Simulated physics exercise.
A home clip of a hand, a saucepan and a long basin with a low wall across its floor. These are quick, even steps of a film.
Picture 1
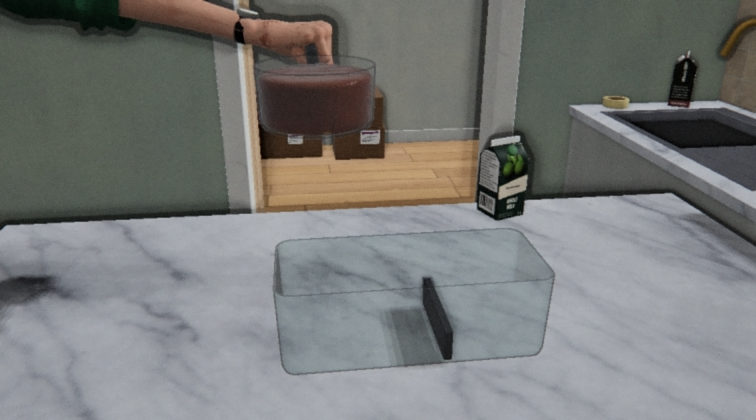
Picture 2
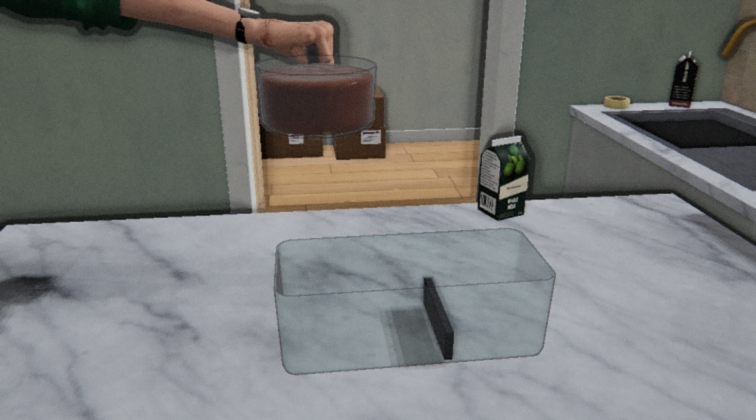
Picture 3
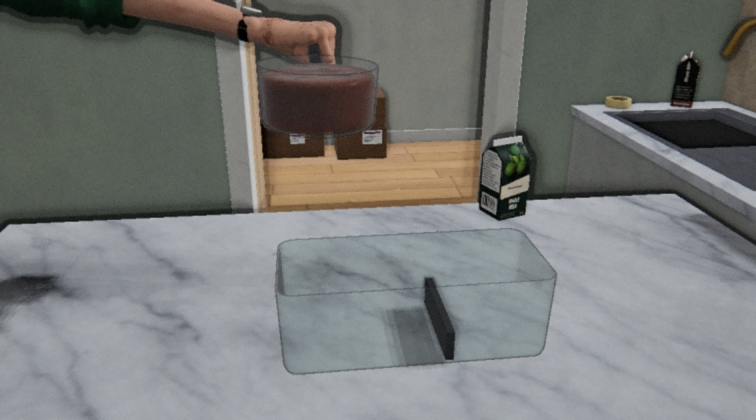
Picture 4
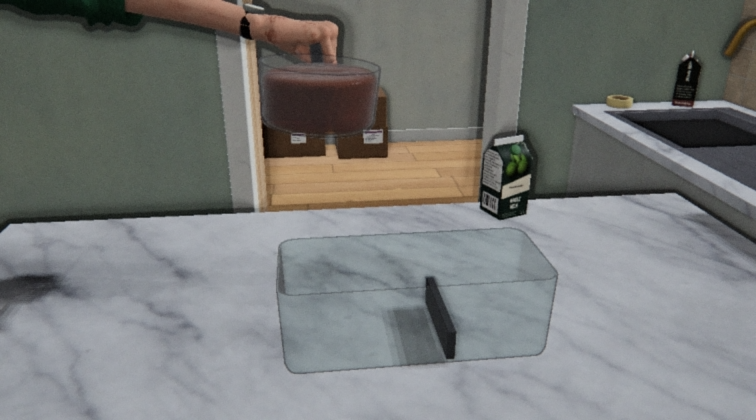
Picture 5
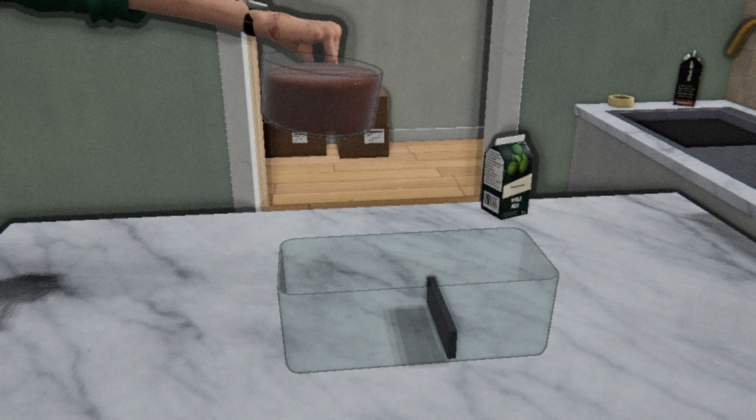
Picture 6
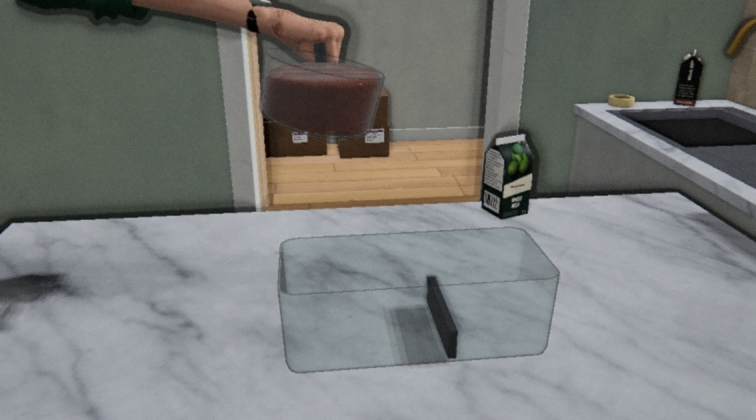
A hand holds a saucepan of reddish-brown liquid above a clear basin and tilts it slightly rightward.
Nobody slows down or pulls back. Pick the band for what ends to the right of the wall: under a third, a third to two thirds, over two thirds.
The share right of the wall is from a third to two thirds.
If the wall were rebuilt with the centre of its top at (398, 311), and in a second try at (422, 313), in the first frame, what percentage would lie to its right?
In turn 75 and 60 in a hundred.
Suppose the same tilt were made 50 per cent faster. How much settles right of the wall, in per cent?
About 40 per cent.
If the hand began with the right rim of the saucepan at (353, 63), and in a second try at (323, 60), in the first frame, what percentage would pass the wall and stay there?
About 25 and 5 per cent.
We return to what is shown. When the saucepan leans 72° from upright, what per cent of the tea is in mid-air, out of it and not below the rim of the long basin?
Close to 45 per cent.
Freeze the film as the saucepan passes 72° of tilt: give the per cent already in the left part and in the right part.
Left: 5 %. Right: 5 %.
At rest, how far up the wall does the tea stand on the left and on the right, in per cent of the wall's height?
The left part 30 per cent, the right part 50.
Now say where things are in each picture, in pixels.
The first picture shows tilt 0°; pouring edge (374, 65); surface from (258, 75) to (372, 72); the long basin's rim runs from (276, 268) to (536, 253); the wall's top is at (437, 304).
The second picture shows tilt 1°; pouring edge (375, 65); surface from (258, 75) to (373, 72).
The third picture shows tilt 2°; pouring edge (377, 67); surface from (260, 74) to (375, 73).
The fourth picture shows tilt 5°; pouring edge (379, 69); surface from (262, 73) to (377, 72).
The fifth picture shows tilt 8°; pouring edge (382, 72); surface from (264, 73) to (379, 73).
The sixth picture shows tilt 12°; pouring edge (383, 77); surface from (266, 73) to (381, 73).
A moment on, the saucepan is tipped part way and 45 per cent is still to pour, 5 is left of the wall and 7 right of it.
Next, the saucepan is tipped right over and 4 per cent is still to pour, 31 is left of the wall and 52 right of it.
Then the saucepan is tipped right over and 0 per cent is still to pour, 46 is left of the wall and 52 right of it.
Later the saucepan is tipped right over and 0 per cent is still to pour, 46 is left of the wall and 52 right of it.
At rest 46 per cent lies left of the wall, 52 right of it and 2 outside.
